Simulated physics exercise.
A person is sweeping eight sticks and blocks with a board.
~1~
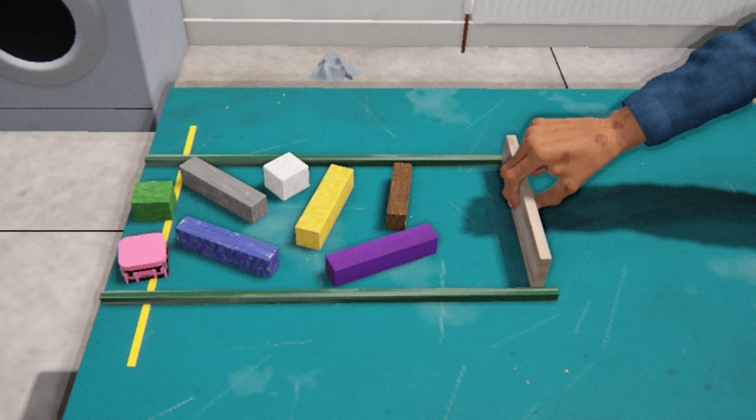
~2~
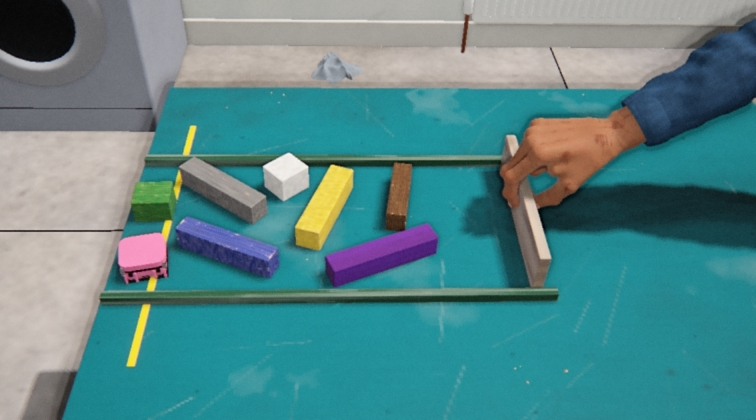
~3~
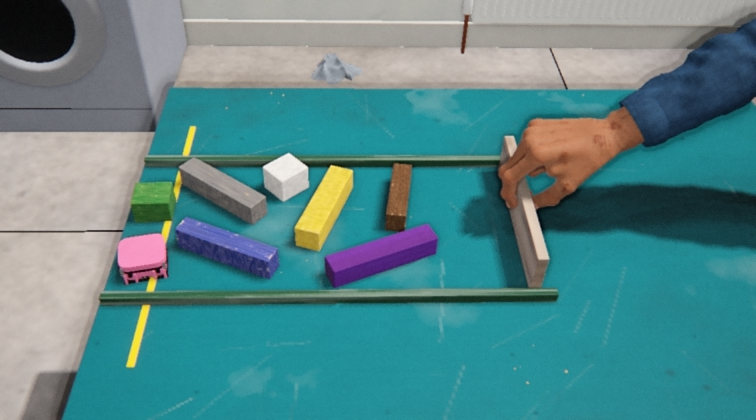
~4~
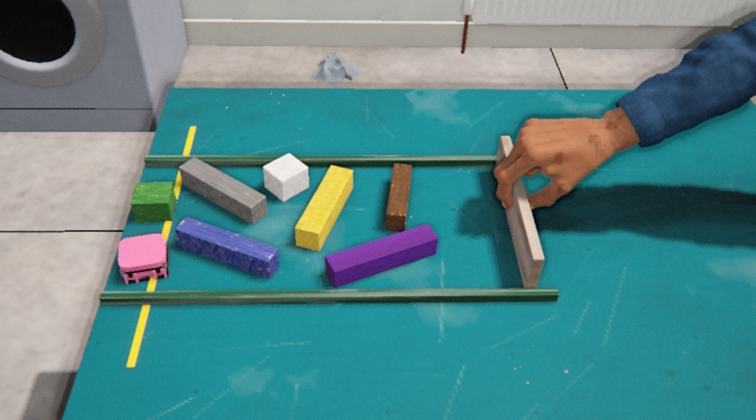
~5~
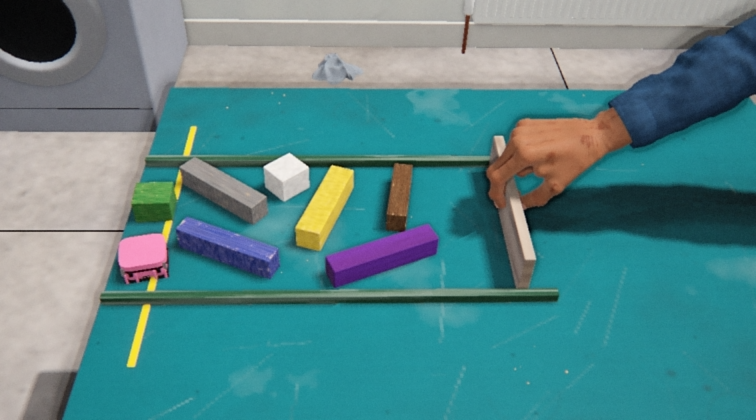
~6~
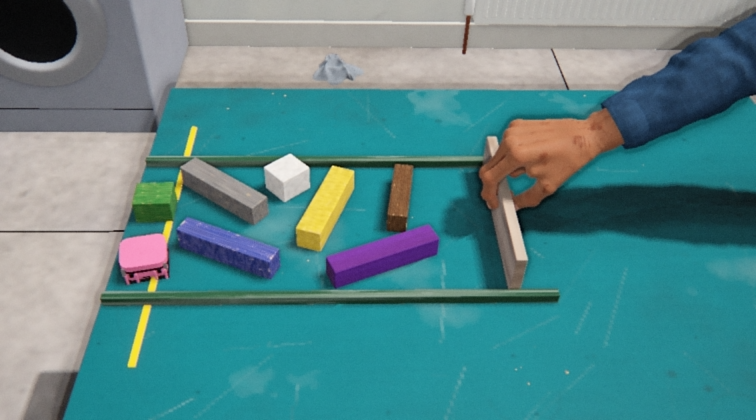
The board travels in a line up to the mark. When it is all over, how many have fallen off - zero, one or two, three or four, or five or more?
By then five or more have fallen off.
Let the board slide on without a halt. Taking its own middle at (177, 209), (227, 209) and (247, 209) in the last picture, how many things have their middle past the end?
Going through the three positions, you'd get 5, 2 and 0.
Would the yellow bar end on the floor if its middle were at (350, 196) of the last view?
As for the yellow bar, it keeps its place.
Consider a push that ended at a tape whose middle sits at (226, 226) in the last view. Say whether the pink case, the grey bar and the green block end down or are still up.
Pink case: Goes down; grey bar: Stays in place; green block: Goes down.
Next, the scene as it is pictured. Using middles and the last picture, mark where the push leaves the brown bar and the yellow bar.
Final spots - brown bar (163, 198), yellow bar (139, 201).
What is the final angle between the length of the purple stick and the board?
The angle is some 40°.
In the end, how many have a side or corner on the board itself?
Total: 2.
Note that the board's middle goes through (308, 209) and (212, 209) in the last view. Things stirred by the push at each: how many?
Respectively 6 and 8.
Early on, none off yet; green block at rest near (155, 202); pink case at rest near (145, 259); grey bar at rest near (224, 191).
A while later, none off yet; green block at rest near (155, 202); pink case at rest near (145, 259); grey bar at rest near (222, 191).
Further along, none off yet; green block leaning a little near (117, 207); pink case leaning a little near (95, 262); grey bar travelled about its own width near (146, 190).
Finally, the number that fall off is five or more; lost, white block, blue bar, grey bar, pink case and green block.
